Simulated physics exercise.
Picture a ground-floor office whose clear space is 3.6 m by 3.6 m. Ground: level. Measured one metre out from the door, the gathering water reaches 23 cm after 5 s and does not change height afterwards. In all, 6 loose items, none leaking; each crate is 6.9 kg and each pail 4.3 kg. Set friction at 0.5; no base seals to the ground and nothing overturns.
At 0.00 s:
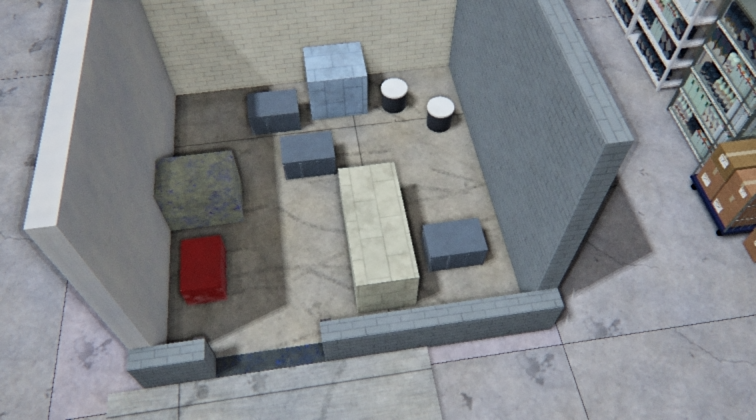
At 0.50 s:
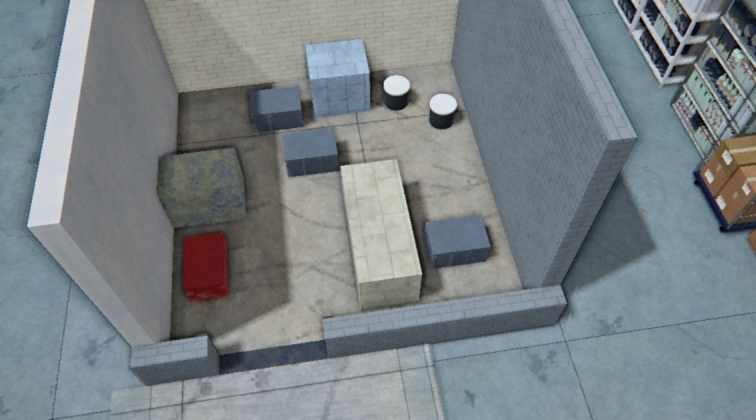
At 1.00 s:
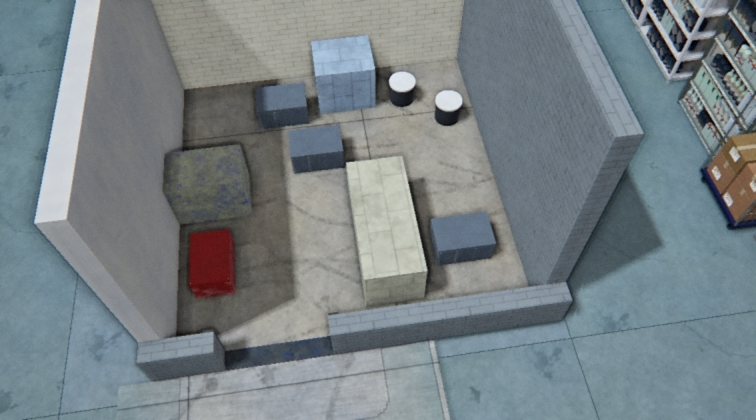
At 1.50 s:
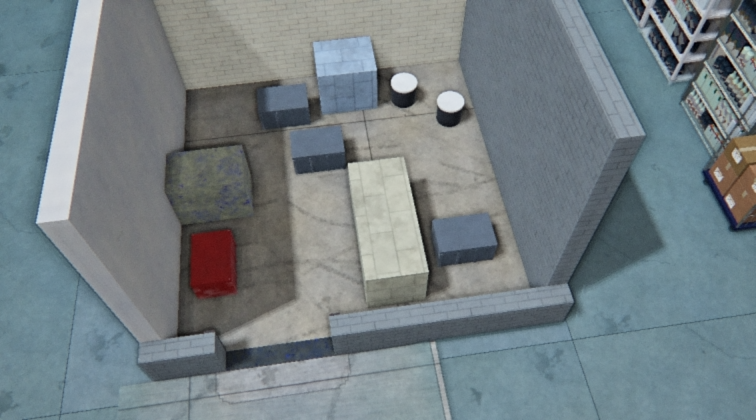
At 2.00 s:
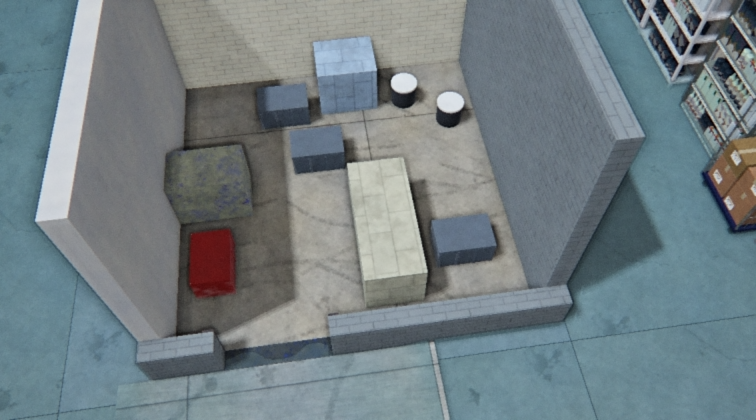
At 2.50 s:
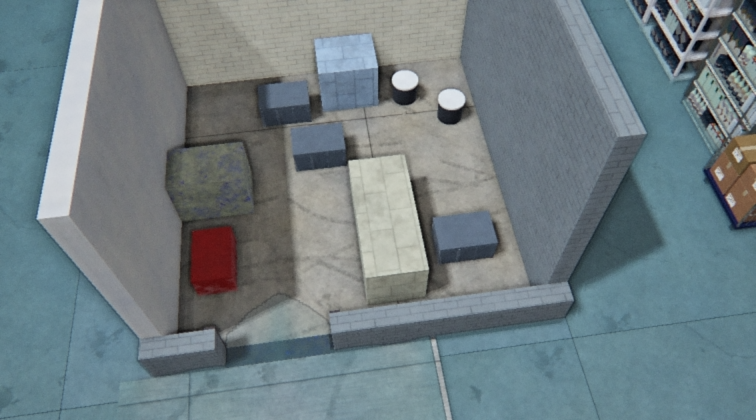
The floor outside a small roofless room turns from grey to blue-green as the view shifts slightly, and by the end a thin bluish film reaches just inside the doorway gap at the front. The red block, grey blocks, long pale block and two white-topped drums stay in place.
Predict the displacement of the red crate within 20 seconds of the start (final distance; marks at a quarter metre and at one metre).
It is swept a long way.
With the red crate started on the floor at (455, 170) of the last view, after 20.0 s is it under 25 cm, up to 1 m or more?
Short answer, it goes a modest way.
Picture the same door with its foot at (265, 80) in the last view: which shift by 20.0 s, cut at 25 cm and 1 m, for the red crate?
Red crate: Small shift.
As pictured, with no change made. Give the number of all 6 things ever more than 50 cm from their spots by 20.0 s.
Counting them up, I find 6.
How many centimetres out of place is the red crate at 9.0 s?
Shift: About 200 cm.
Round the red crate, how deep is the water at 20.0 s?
Roughly 20 cm deep.
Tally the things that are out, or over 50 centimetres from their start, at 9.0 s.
By then the count is 2.
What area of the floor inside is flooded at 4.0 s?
I'd put it close to 3.0 m2.
After 4.0 s the red crate is near (203, 247), 0.1 m from its start, aground; 0 afloat.
After 9.0 s the red crate is near (289, 122), 1.8 m from its start, afloat; 5 afloat.
After 16.0 s the red crate is near (214, 92), 2.2 m from its start, afloat; 6 afloat.
After 20.0 s the red crate is near (286, 91), 2.2 m from its start, afloat; 6 afloat.
